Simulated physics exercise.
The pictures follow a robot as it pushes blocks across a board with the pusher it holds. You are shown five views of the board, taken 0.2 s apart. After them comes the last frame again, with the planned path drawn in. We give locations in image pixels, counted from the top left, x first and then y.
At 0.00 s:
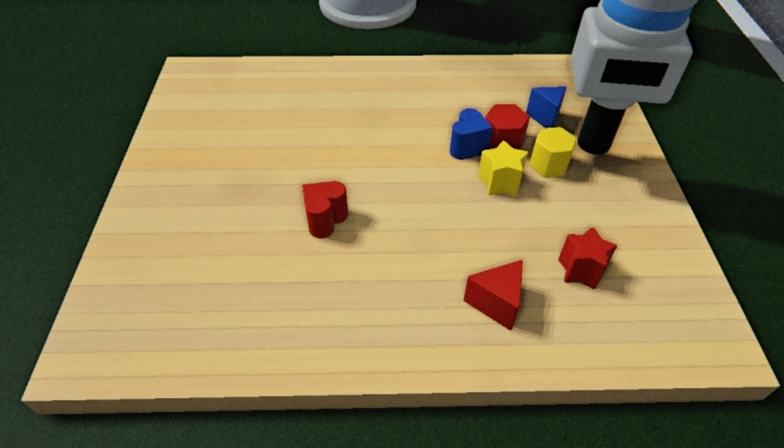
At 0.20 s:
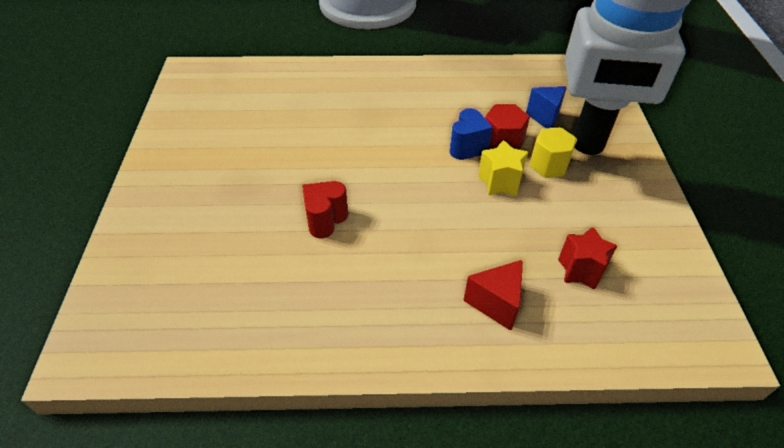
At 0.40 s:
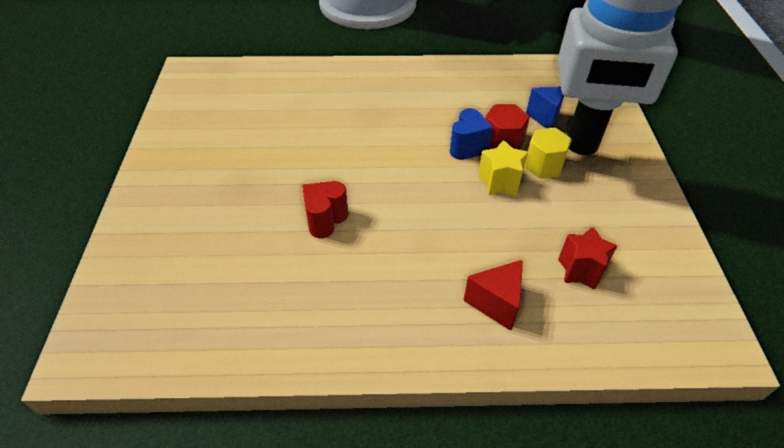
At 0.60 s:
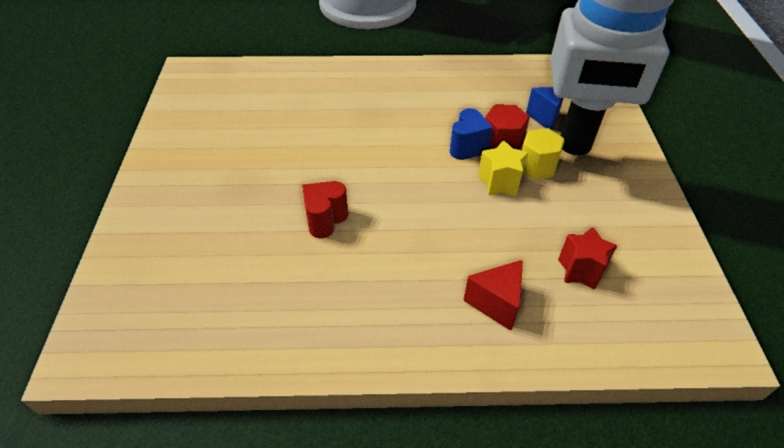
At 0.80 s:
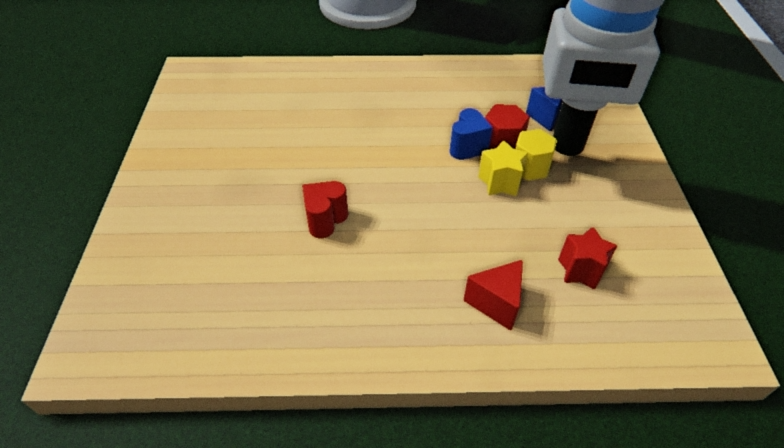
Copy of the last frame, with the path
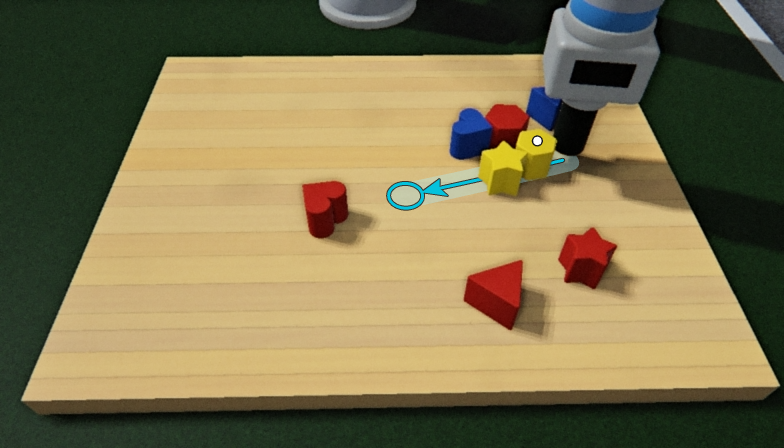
A robot arm moves left and pushes the yellow hexagonal block toward the yellow star.
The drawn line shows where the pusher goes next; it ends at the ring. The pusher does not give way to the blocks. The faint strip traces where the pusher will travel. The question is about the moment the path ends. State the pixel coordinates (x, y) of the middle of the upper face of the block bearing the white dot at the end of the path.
Located at (384, 193).
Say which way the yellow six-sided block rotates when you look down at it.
It spins anti-clockwise.
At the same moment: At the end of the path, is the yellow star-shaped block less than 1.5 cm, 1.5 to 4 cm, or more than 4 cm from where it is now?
The move is long, over 4 cm.
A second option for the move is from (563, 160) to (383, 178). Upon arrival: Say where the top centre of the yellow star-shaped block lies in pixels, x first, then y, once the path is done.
At roughly (448, 195).
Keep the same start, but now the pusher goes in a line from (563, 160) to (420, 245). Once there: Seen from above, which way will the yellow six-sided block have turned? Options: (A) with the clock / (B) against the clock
A: With the clock.
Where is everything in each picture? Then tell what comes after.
Pusher's lower end at (594, 144); yellow star-shaped block at (506, 156); red six-sided block at (508, 115); yellow six-sided block at (557, 139), in the first frame.
Pusher at (588, 145); blocks still, in the second frame.
Pusher at (582, 145); yellow six-sided block at (552, 139), in the third frame.
Pusher at (575, 145); yellow six-sided block at (545, 140), in the fourth frame.
Pusher at (568, 146); yellow star-shaped block at (506, 156); red six-sided block at (508, 115); yellow six-sided block at (537, 141), in the fifth frame.
Drawn move, from (563, 160) directly to (406, 196); the dot is on the yellow six-sided block.
The first path, step by step. One third of the way, pusher at (516, 157); yellow star-shaped block at (463, 176); yellow six-sided block at (486, 157), turned 20° anticlockwise.
Two thirds of the way, pusher at (462, 169); yellow star-shaped block at (427, 199), turned 30° anticlockwise; yellow six-sided block at (434, 172), turned 50° anticlockwise.
At the end, pusher at (406, 181); yellow star-shaped block at (409, 218), turned 75° anticlockwise; red six-sided block still; yellow six-sided block at (384, 193), turned 95° anticlockwise.
